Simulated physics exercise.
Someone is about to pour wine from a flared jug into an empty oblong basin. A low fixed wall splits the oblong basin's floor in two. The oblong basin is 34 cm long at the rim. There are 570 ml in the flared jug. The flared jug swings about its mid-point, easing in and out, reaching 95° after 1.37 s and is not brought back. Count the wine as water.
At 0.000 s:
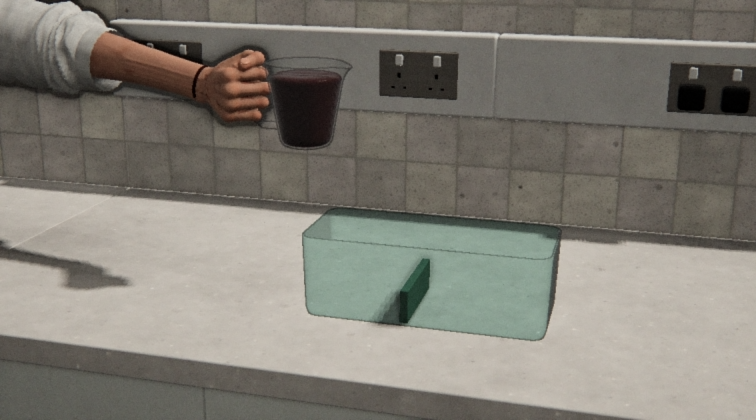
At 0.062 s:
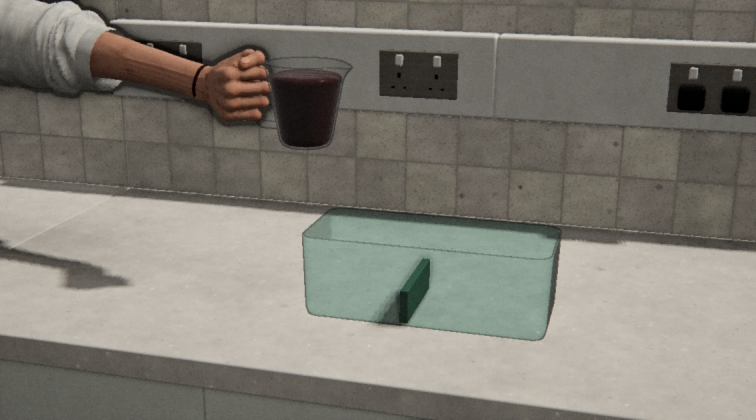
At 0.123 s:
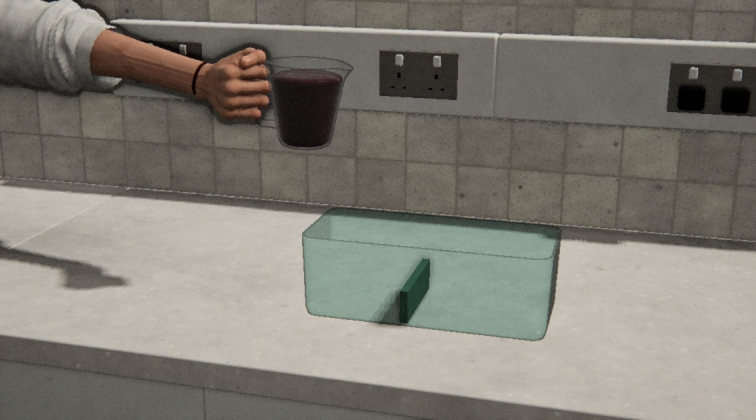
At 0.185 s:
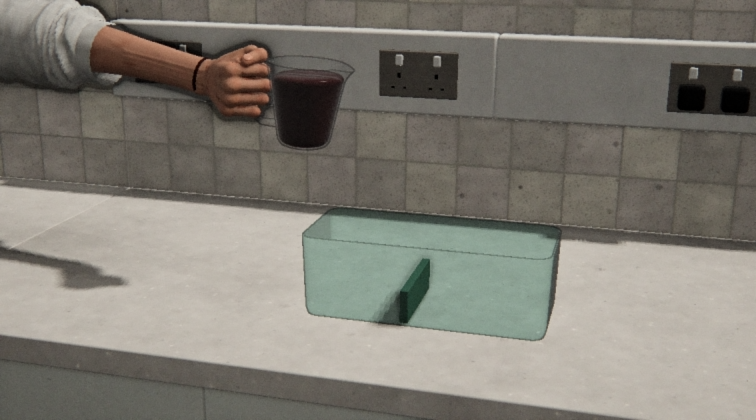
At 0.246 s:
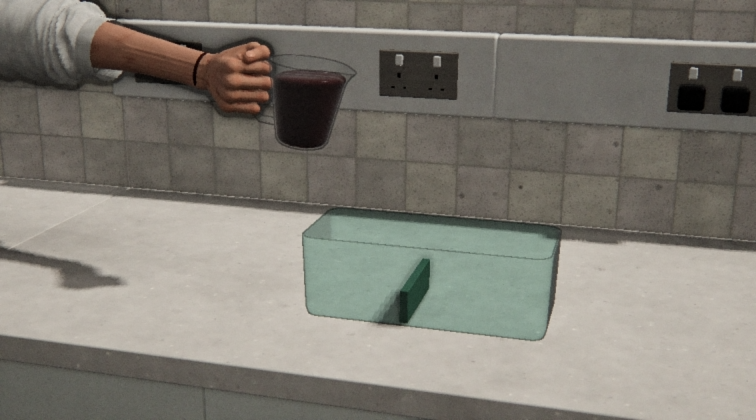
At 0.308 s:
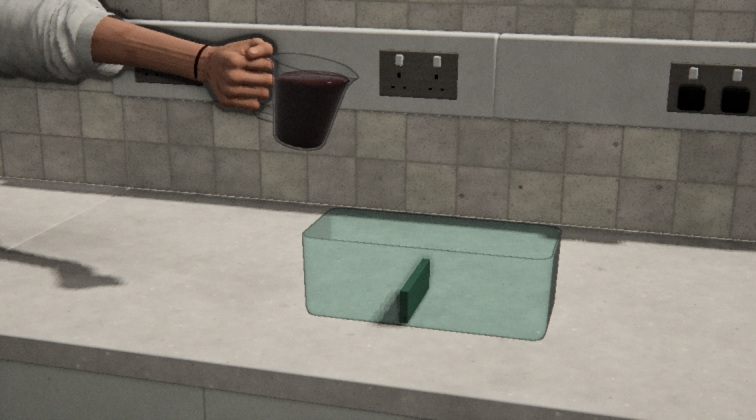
A hand holds a jug of dark wine above an empty basin and slowly tilts it right.
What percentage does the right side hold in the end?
About 32 per cent.
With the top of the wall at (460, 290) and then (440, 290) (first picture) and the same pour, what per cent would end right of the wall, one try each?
First 15, then 10 per cent.
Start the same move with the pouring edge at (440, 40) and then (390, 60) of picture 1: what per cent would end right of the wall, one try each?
First 95, then 95 per cent.
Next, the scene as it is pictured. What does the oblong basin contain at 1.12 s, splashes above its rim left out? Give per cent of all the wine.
Near 50 in a hundred.
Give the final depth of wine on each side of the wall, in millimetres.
Left about 20 mm, right about 6 mm.
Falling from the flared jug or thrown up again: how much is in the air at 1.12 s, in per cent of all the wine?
Some 22 per cent.
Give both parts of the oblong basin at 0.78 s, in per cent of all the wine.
Left about 4, right about 0.
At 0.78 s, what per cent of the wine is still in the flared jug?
About 78 per cent.
After 0.78 s the tilt is 57° and 78 per cent is still to pour, 4 is left of the wall and 0 right of it.
After 1.12 s the tilt is 87° and 28 per cent is still to pour, 24 is left of the wall and 27 right of it.
After 1.48 s the tilt is 95° and 2 per cent is still to pour, 62 is left of the wall and 31 right of it.
After 1.87 s the tilt is 95° and 0 per cent is still to pour, 66 is left of the wall and 32 right of it.
In the end 66 per cent lies left of the wall, 32 right of it and 2 outside.
